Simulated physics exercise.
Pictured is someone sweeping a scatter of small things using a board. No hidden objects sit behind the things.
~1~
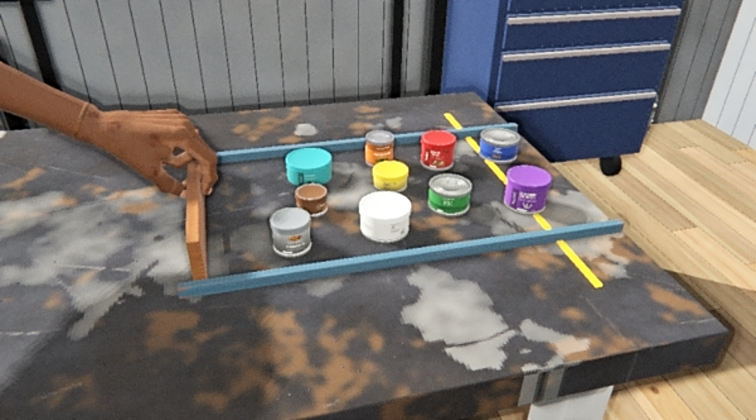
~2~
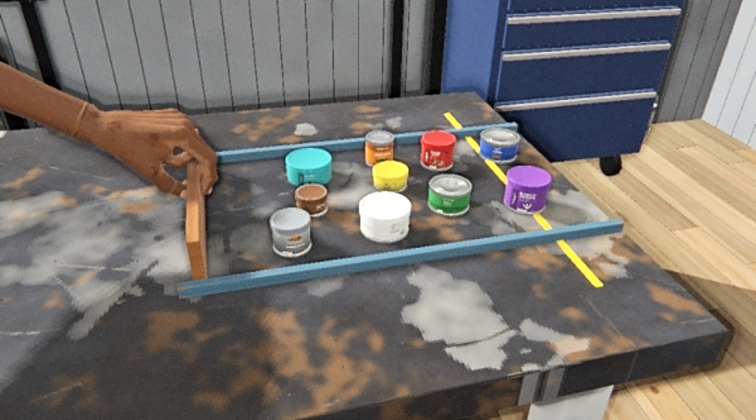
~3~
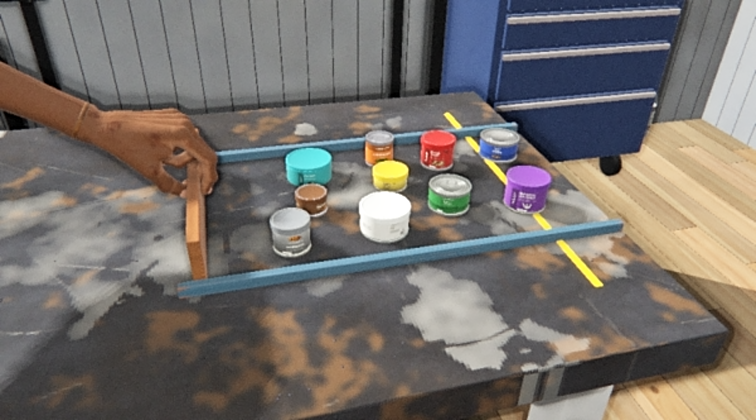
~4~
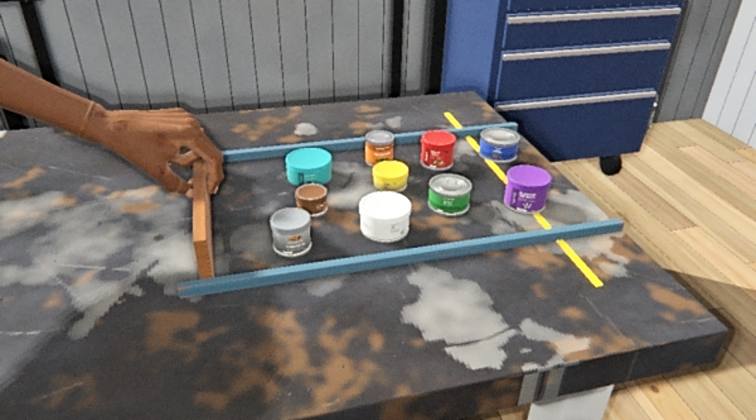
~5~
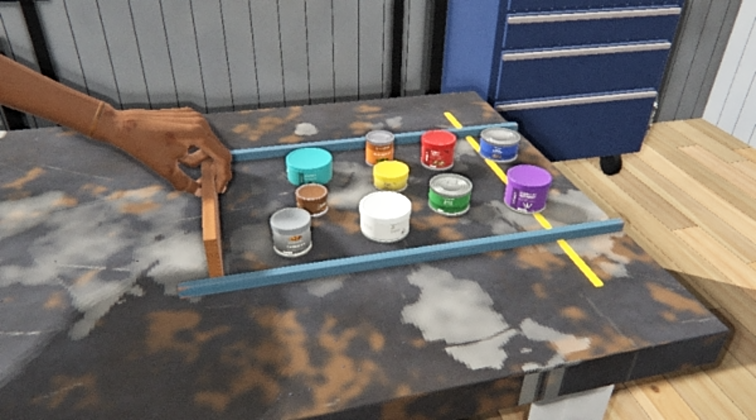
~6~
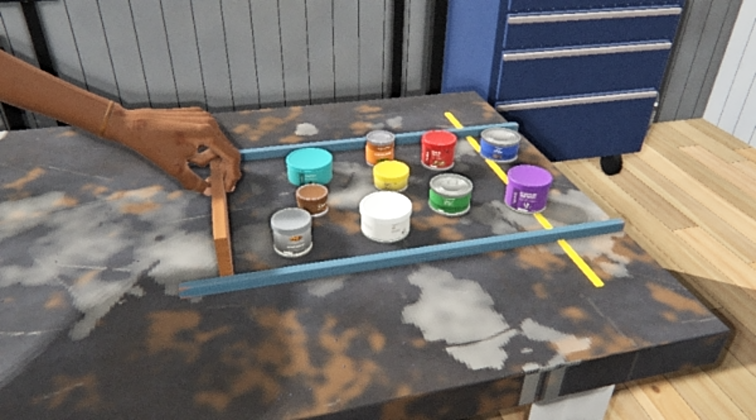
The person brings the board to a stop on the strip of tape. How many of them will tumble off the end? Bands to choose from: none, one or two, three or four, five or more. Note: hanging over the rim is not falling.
Final answer: One or two.
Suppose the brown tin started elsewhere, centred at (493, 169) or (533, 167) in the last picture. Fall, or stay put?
The brown tin remains up; stays on.
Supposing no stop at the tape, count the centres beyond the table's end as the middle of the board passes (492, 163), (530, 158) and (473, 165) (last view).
2, 5, 0.
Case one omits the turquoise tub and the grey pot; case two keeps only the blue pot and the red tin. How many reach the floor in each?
Result: 1, then 1.
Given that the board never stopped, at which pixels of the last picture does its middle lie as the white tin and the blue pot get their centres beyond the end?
The white tin gives roughly (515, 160), the blue pot roughly (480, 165).
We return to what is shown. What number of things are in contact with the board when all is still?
The count in contact is 4.
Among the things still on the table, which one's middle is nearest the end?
I reckon it's the red tin.
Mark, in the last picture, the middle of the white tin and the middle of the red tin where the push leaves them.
Final centres, in order: Near (598, 203), near (544, 146).
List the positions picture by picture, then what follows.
The first frame shows blue pot (499, 145); purple tin (527, 190); red tin (438, 151); board (196, 197); tape (506, 180).
The second frame shows purple tin (527, 190); orange pot (380, 150).
The third frame shows red tin (438, 151); white tin (385, 217).
The fourth frame shows blue pot (499, 145); turquoise tub (309, 167).
The fifth frame shows purple tin (527, 190); board (210, 195).
The sixth frame shows blue pot (499, 145); purple tin (527, 190); red tin (439, 150); board (220, 194); tape (506, 179).
A little later, none off yet; blue pot at rest near (499, 145); purple tin at rest near (527, 190); red tin at rest near (439, 150).
Next, none off yet; blue pot at rest near (499, 145); purple tin at rest near (527, 190); red tin shifted about its own width near (462, 149).
When it is over, the number that fall off is one or two; down, purple tin and blue pot.
